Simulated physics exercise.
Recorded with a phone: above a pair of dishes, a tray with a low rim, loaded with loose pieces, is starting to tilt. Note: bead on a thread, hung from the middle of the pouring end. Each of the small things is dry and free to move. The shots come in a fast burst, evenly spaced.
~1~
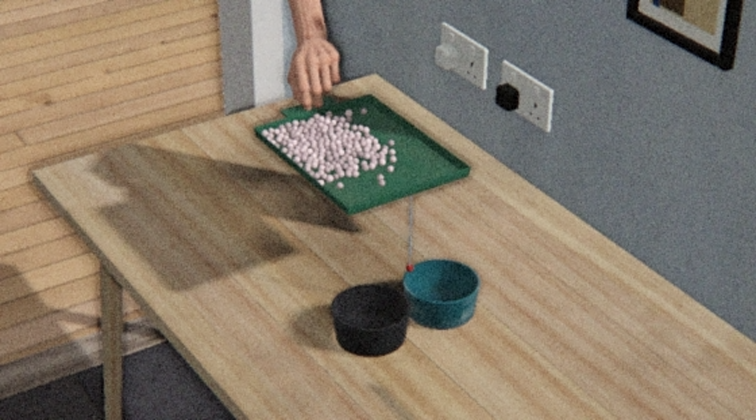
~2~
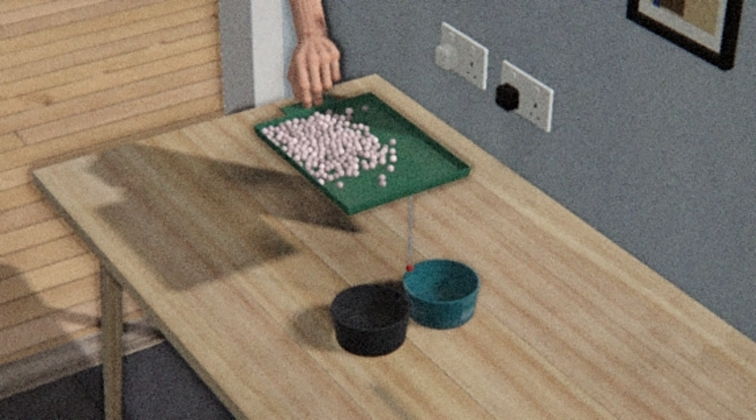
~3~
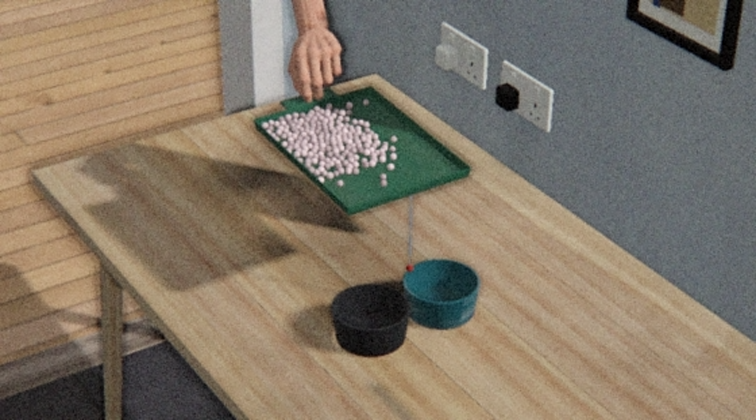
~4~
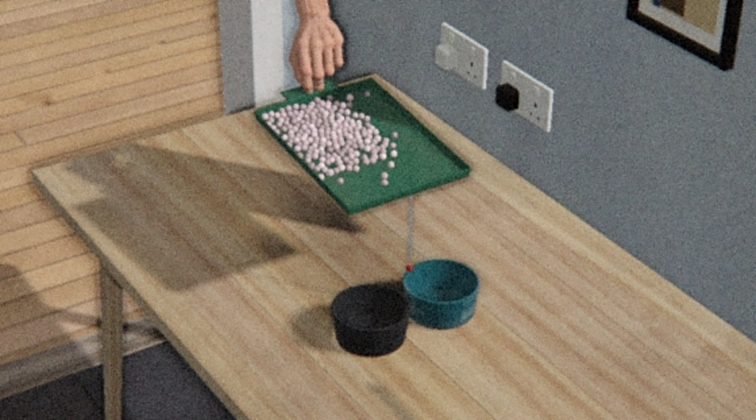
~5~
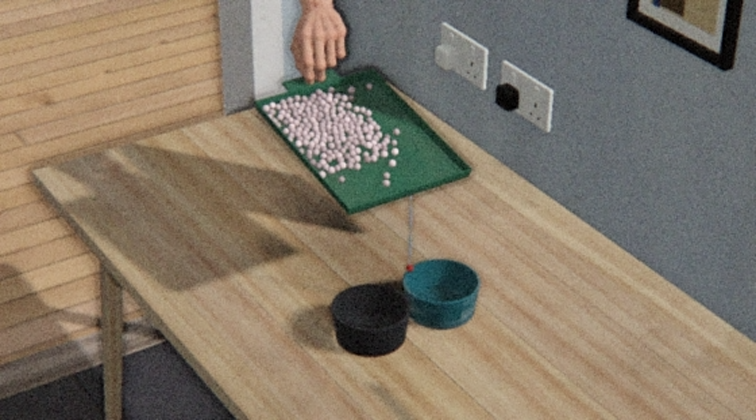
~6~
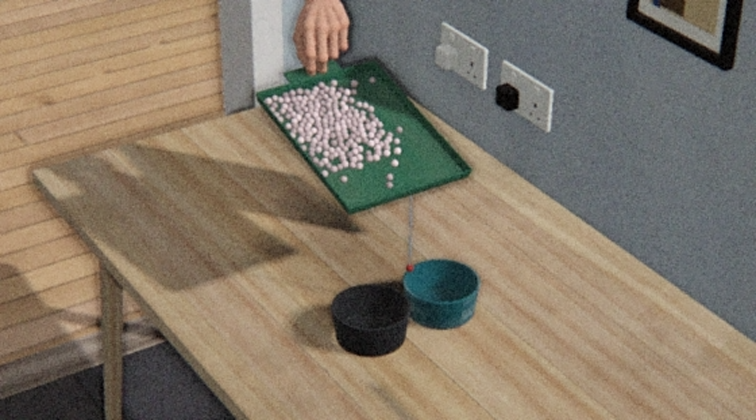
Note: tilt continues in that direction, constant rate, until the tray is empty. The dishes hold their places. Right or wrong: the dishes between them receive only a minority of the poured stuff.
Wrong, they get over half.
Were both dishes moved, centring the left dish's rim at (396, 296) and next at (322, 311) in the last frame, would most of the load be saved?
At place one in excess of half; at place two not up to half.
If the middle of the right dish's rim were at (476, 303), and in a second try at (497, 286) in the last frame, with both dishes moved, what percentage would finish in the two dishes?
Roughly 30 per cent, then roughly 60 per cent.
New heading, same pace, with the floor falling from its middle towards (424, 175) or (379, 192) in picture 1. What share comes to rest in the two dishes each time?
Shares: About 30 in a hundred, then about 90 in a hundred.
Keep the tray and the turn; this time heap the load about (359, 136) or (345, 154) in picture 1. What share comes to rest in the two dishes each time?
Roughly 70 and 70 percent, in that order.
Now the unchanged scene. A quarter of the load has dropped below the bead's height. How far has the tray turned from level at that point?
My estimate is some 95 degrees.
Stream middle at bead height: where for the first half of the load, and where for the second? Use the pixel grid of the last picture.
Around (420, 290) first; around (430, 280) second.
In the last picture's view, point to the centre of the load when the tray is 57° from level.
In the last view the centre sits at roughly (404, 186).
Soon after the last picture, tray tipped steeply; most on the tray; a small part in the left dish; a small part in the right dish; a small part outside both; a small part in the air.
A little later, tray tipped right over; about half on the tray; a small part in the left dish; a small part in the right dish; a small part outside both; about a third in the air.
Later still, tray tipped past a quarter turn; about a third in the left dish; about a third in the right dish; about a third outside both.
By the end, tray tipped past a quarter turn; about a third in the left dish; about a third in the right dish; about a third outside both.
